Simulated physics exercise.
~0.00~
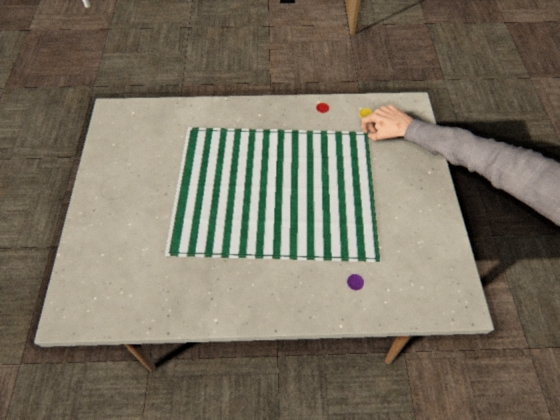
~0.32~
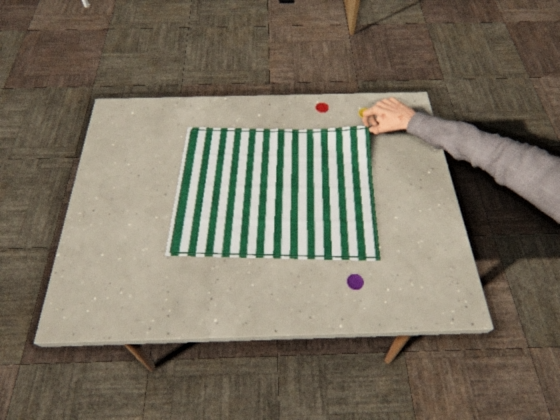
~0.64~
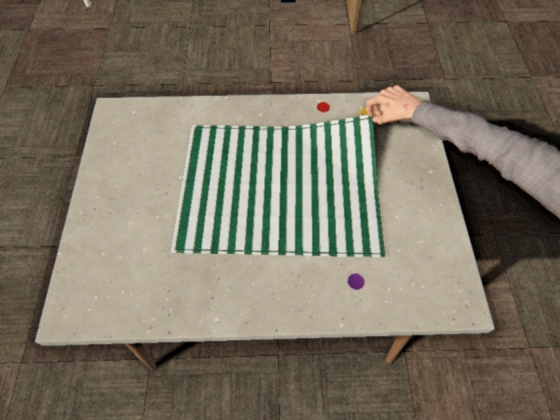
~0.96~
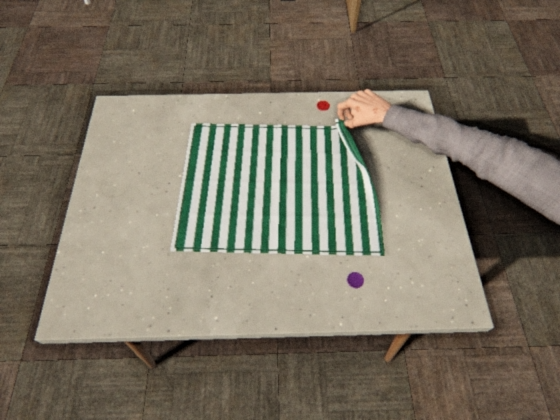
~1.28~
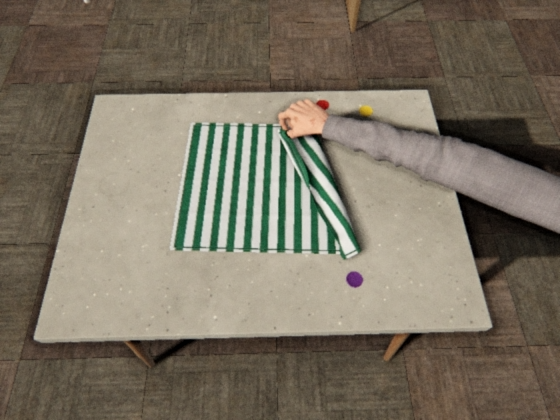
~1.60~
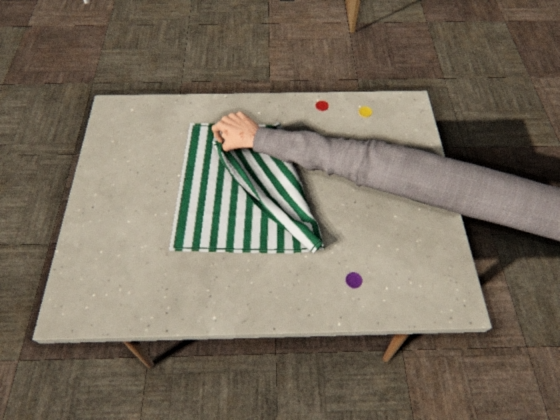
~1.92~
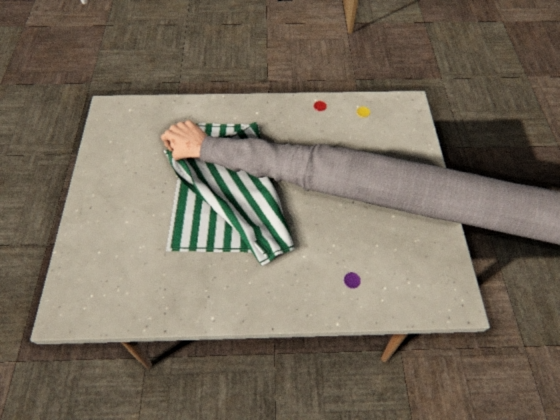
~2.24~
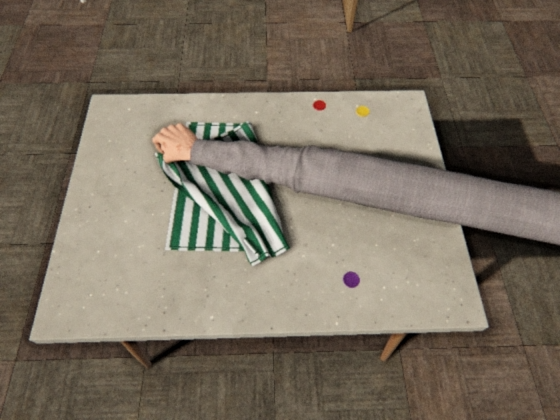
A pale speckled desk stands on a brown carpeted floor, seen from above at a slight angle through a gently swaying camera. A green and white striped napkin lies flat on it, with a red cap and a yellow button beyond its far edge and a purple badge near its closer right side. A hand reaching in from the right pinches the napkin's far right corner, lifts it and draws it leftward, curling the cloth over itself. The folded side slides left as the arm stretches across. Finally, the hand rests at the far left of the bunched, partly folded napkin, and all three small items remain uncovered.
